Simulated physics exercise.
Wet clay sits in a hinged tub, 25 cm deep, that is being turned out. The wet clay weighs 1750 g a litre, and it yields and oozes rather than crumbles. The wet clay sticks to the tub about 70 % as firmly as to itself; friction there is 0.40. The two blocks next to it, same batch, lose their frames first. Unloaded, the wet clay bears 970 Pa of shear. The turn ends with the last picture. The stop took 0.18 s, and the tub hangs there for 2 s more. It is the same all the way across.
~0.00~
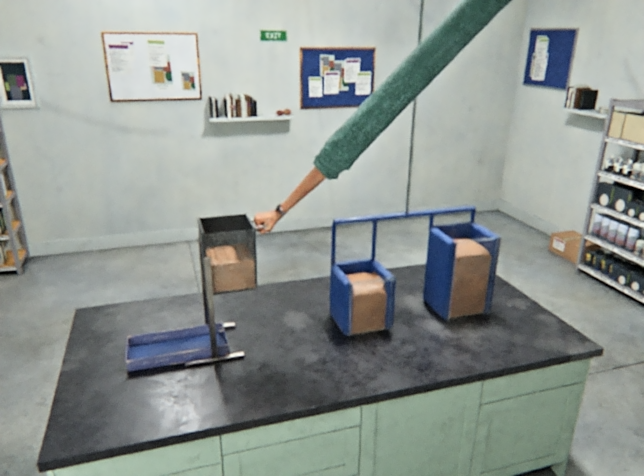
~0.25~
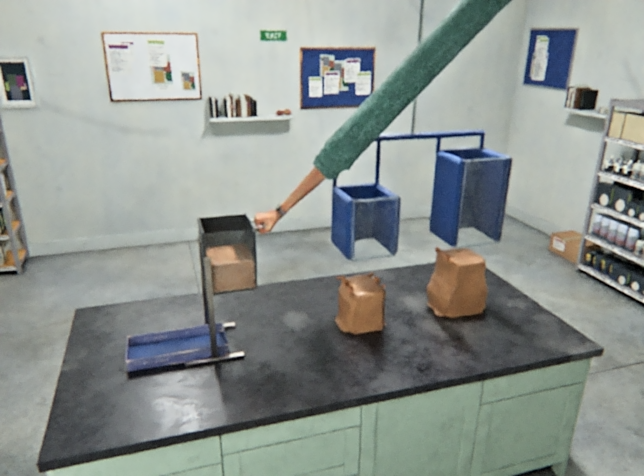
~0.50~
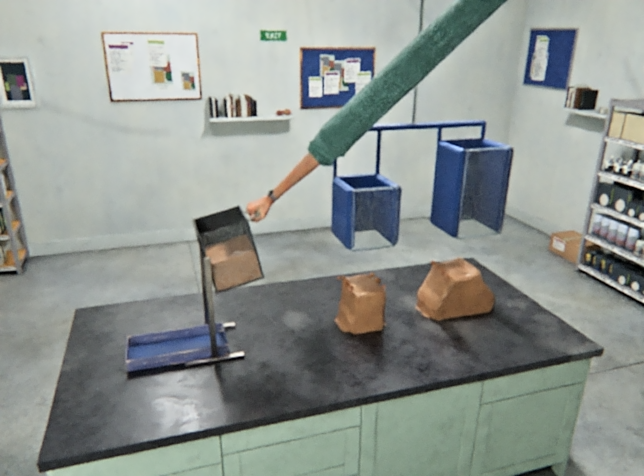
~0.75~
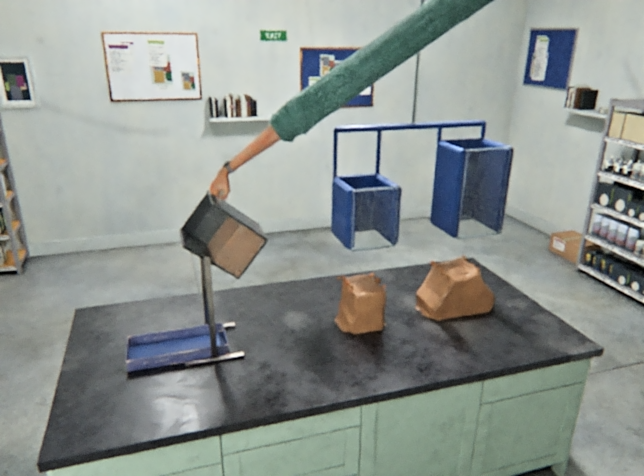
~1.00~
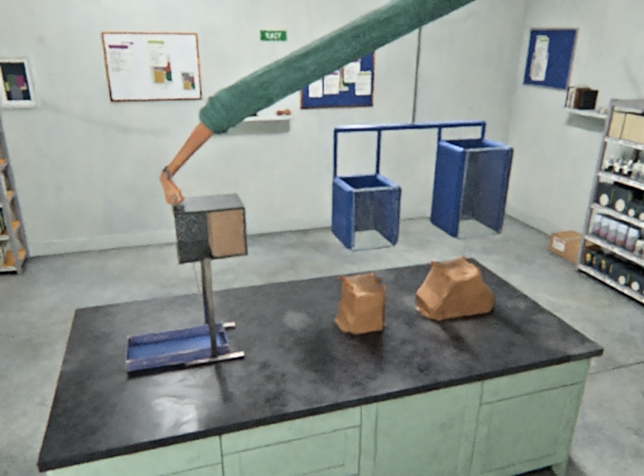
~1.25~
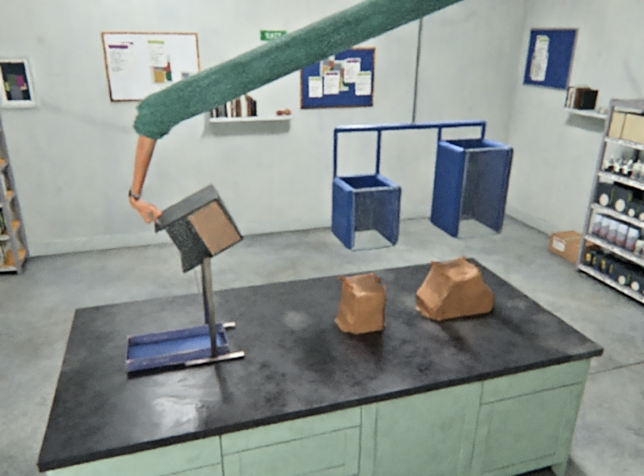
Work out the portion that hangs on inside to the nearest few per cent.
The portion that hangs on inside is near 53 %.
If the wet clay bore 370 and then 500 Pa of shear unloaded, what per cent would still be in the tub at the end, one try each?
In that order: 18 %, 10 %.
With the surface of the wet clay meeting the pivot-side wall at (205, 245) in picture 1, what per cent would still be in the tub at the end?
In that case some 35 per cent.
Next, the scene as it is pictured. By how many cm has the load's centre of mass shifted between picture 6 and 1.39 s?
About 3 cm.
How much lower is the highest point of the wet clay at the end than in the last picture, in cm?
Some 12 cm.
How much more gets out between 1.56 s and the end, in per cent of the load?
Near 45 %.
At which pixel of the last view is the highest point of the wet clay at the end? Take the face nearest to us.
At about (234, 231).
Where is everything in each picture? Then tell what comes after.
In the first picture, handle-side rim at (253, 229), tilt 0 degrees; crest of the wet clay at (233, 262); block heights 21 cm, 33 cm (left to right).
In the second picture, handle-side rim at (253, 229), tilt 0 degrees; crest of the wet clay at (233, 262); block heights 21 cm, 29 cm (left to right).
In the third picture, handle-side rim at (246, 221), tilt 13 degrees; crest of the wet clay at (251, 251); block heights 21 cm, 23 cm (left to right).
In the fourth picture, handle-side rim at (213, 206), tilt 51 degrees; crest of the wet clay at (242, 226); block heights 21 cm, 23 cm (left to right).
In the fifth picture, handle-side rim at (174, 216), tilt 91 degrees; crest of the wet clay at (238, 210); block heights 21 cm, 23 cm (left to right).
In the sixth picture, handle-side rim at (157, 233), tilt 116 degrees; crest of the wet clay at (214, 202); block heights 21 cm, 23 cm (left to right).
After 1.39 s, the tub is at 116 degrees and holds 100 %.
After 1.56 s, the tub is at 116 degrees and holds 98 %.
After 1.73 s, the tub is at 116 degrees and holds 53 %.
After 1.90 s, the tub is at 116 degrees and holds 53 %.
After 3.25 s, the tub is at 116 degrees and holds 53 %.
